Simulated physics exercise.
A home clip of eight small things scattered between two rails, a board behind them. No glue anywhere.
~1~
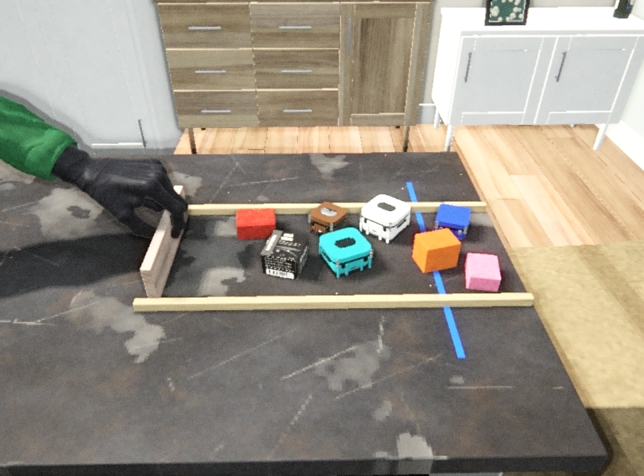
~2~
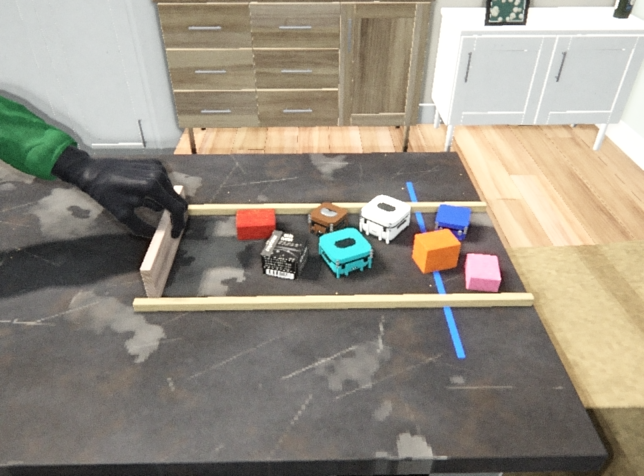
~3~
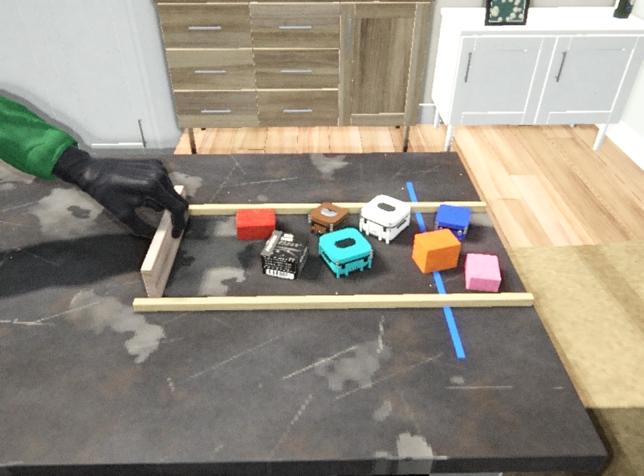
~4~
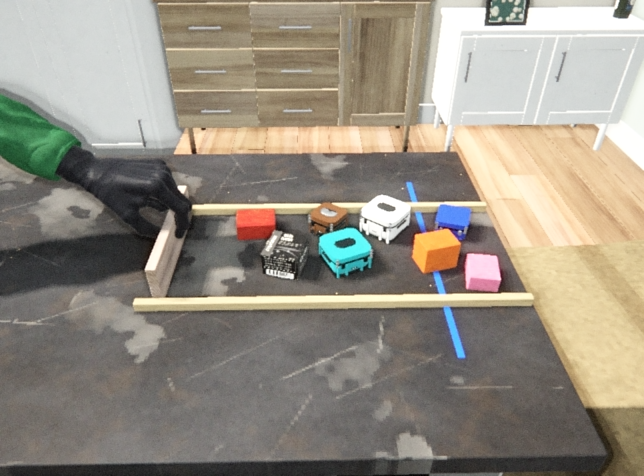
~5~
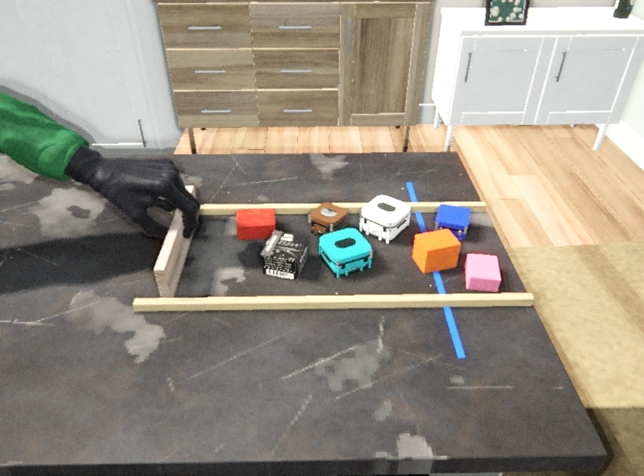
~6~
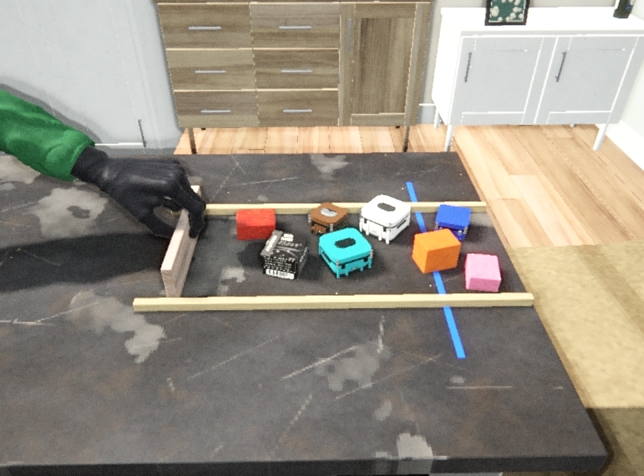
The footage shows a black-gloved hand holding a board upright behind small blocks and cases scattered between two rails on a dark tabletop. The hand slides the board slightly to the right, while the objects and blue tape stay still.
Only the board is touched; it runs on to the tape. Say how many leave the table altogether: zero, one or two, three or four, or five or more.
Here the number that fall off is three or four.
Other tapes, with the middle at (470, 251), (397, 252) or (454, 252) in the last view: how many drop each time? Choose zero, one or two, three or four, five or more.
For each place: At least five; 1 or 2; five or over.
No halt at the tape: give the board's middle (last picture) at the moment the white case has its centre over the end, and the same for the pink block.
For the white case at (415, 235), for the pink block at (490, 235).
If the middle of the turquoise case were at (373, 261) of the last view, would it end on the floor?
The turquoise case stays on.
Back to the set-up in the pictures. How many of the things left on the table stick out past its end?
1 of them.
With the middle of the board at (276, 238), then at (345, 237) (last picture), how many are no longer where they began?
At the one place 3, at the other 7.
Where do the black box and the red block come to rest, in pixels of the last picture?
The black box stops around (452, 250); the red block around (442, 222).
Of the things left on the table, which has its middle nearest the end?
The pink block ends nearest.
A little later, none off yet; pink block at rest near (482, 273); blue case at rest near (452, 223); orange block at rest near (436, 251).
When it is over, the number that fall off is three or four; down, white case, orange block and blue case.
